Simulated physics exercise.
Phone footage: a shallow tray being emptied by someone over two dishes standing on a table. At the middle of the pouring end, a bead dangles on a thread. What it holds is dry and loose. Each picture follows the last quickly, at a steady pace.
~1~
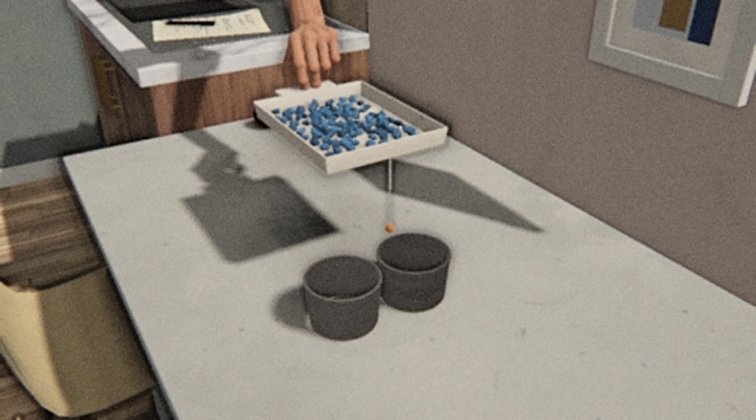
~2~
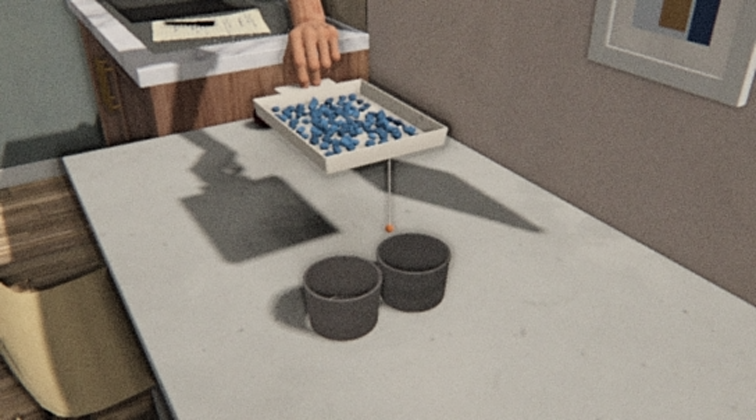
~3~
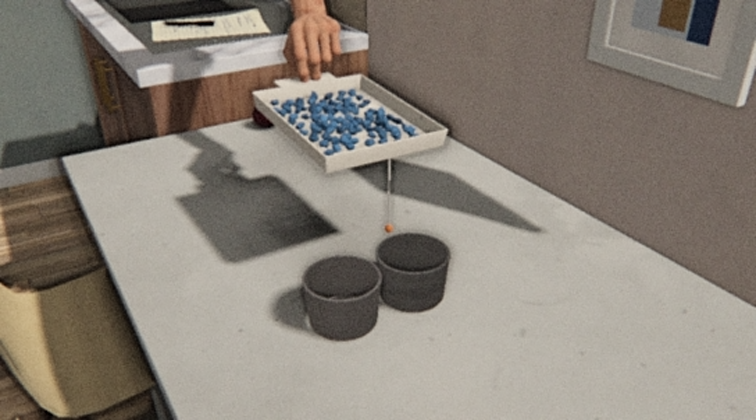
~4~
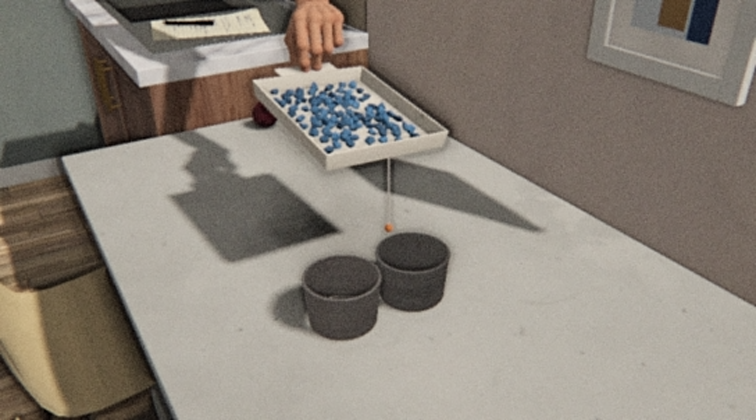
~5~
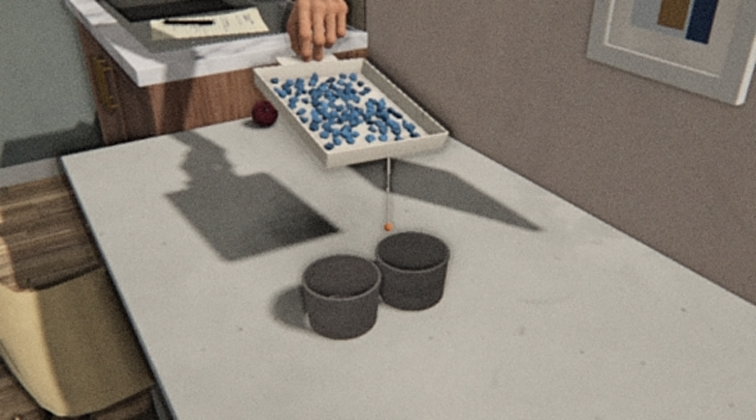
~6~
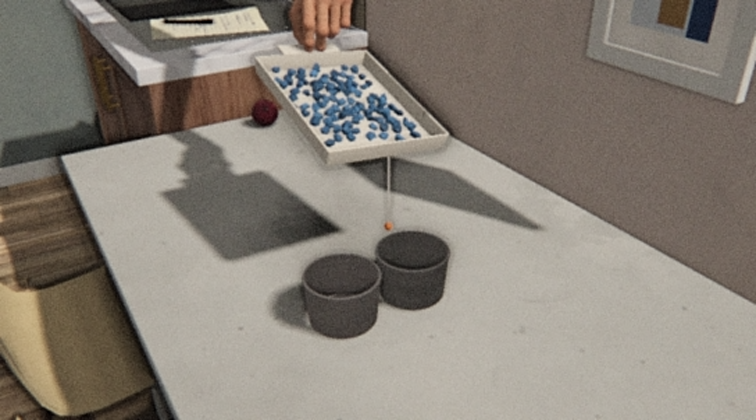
A shallow white tray of blue stones, held by a hand at its far side above two dark dishes on a table, starts out level. The hand raises the far side little by little, and the tray slants toward its near end, its right corner dipping slightly, while the small orange bead hangs almost still.
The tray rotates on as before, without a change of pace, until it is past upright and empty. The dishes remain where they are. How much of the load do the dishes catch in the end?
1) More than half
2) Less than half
2, less than half.
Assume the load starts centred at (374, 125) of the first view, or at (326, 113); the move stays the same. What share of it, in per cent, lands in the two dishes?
First case around 20 %, second case around 30 %.
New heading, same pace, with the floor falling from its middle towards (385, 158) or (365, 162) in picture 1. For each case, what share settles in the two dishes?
I'd say roughly 70 percent with the first slope, 80 percent with the other.
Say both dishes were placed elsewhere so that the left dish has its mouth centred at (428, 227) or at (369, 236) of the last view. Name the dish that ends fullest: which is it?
One: The left-side dish. Two: The right-side dish.
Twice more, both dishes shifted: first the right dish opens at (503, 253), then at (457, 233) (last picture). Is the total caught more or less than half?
A minority, then a majority.
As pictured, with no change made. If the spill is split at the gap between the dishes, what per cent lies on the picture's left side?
I'd guess close to 0 %.
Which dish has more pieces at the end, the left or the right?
Well, that is right of the pair.
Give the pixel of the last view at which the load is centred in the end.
Somewhere around (454, 275) in the final view.
Just after the last frame, tray tipped steeply; every one on the tray.
A moment on, tray tipped right over; roughly half on the tray; about a tenth in the right dish; about a tenth outside both; roughly a quarter in the air.
Further on, tray tipped past a quarter turn; roughly a quarter in the right dish; the larger part outside both.
When it is over, tray tipped past a quarter turn; not one in the left dish; roughly a quarter in the right dish; the larger part outside both.
